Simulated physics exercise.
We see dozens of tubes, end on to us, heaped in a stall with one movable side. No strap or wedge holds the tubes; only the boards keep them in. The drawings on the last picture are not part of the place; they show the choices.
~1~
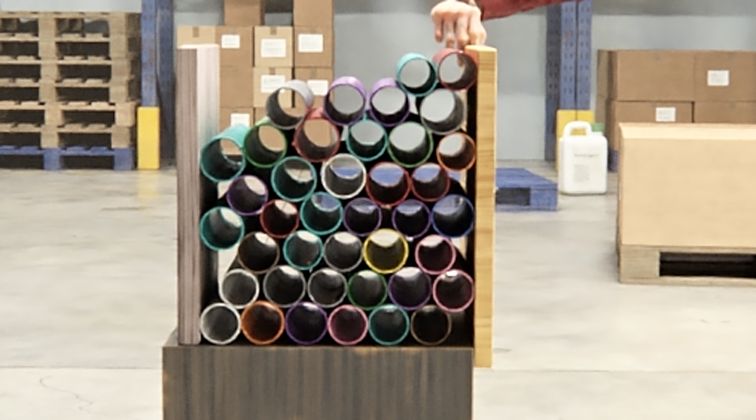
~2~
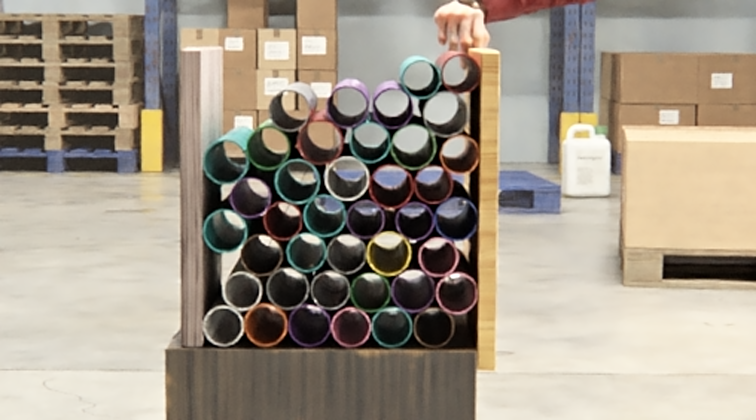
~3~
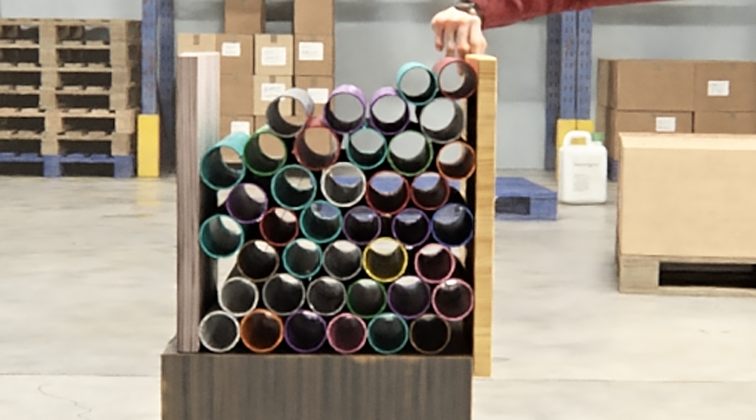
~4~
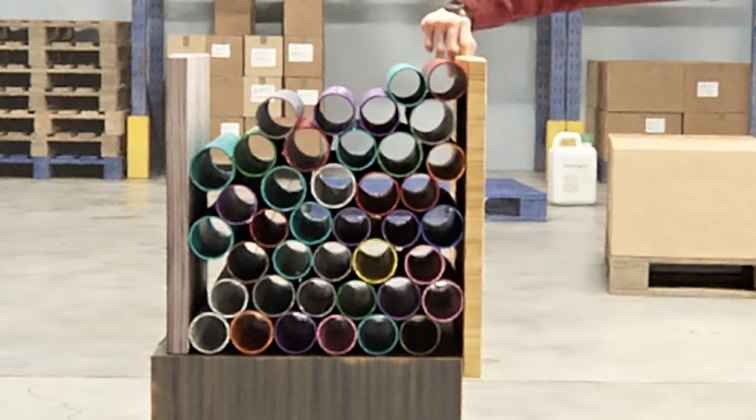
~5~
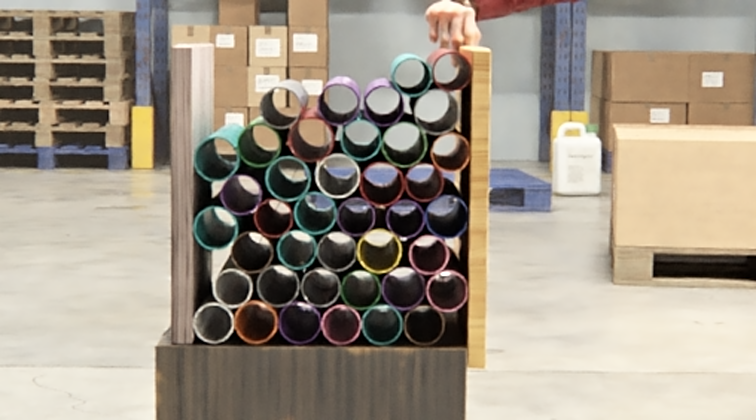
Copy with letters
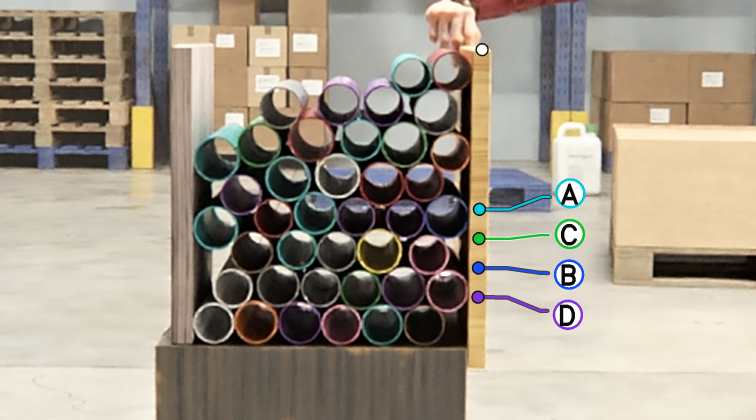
In a warehouse with shelving, boxes and pallets behind, dozens of colourful-rimmed tubes sit heaped between two upright boards on a dark base. A hand from a red sleeve rests at the top of the right board throughout, while the view shifts slightly and the tubes stay in the same arrangement.
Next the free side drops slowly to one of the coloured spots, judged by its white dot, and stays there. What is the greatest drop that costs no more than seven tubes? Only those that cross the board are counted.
Slide it to C.
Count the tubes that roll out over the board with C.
The count is four.
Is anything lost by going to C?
Yes, at C.
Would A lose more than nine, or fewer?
Fewer than nine.
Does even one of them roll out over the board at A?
Yes.
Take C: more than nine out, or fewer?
It loses fewer than nine.
On the marked copy, A at (480, 209); B at (479, 268); C at (479, 238); D at (478, 297); the white dot at (482, 49).
Following C. Soon after the start, top of the board (471, 131).
Later, top of the board (469, 222).
In the end, top of the board (469, 238), about four out over the board.
As for the rest, A about four out over the board; B eight out over the board; D eight out over the board.
